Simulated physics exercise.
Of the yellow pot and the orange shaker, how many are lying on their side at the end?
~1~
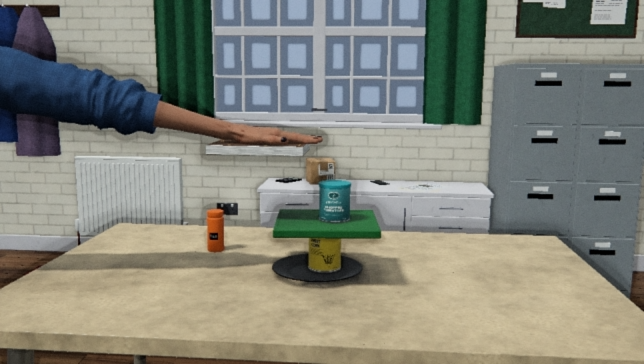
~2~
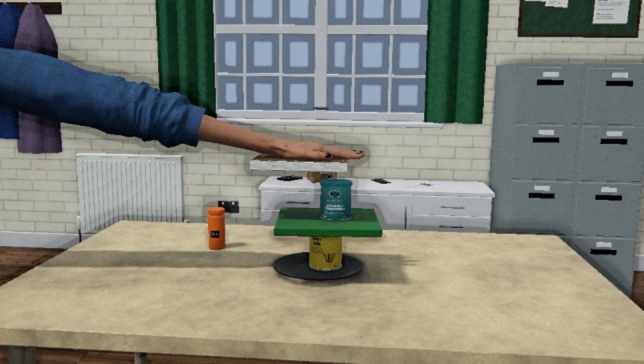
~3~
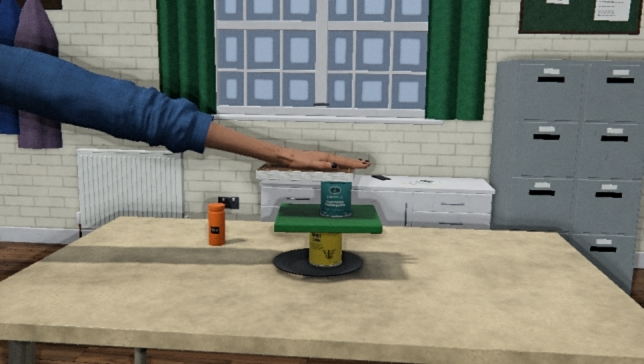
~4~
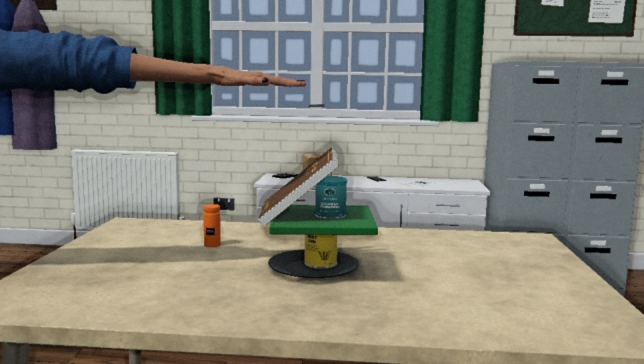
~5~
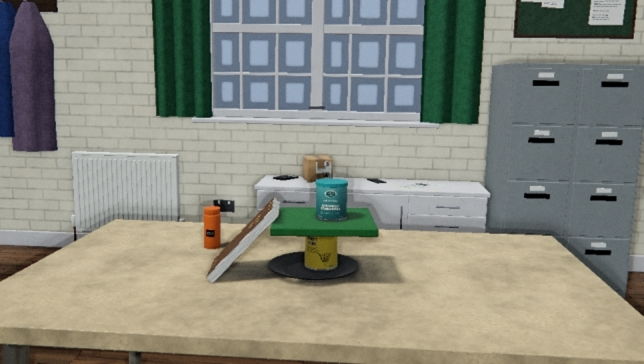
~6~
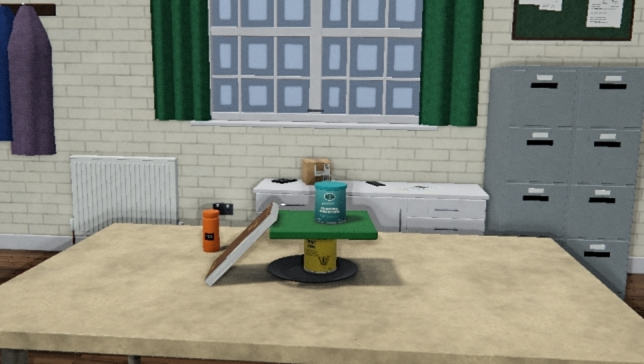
None of them are. The yellow pot and the orange shaker are both still upright after the book comes down.
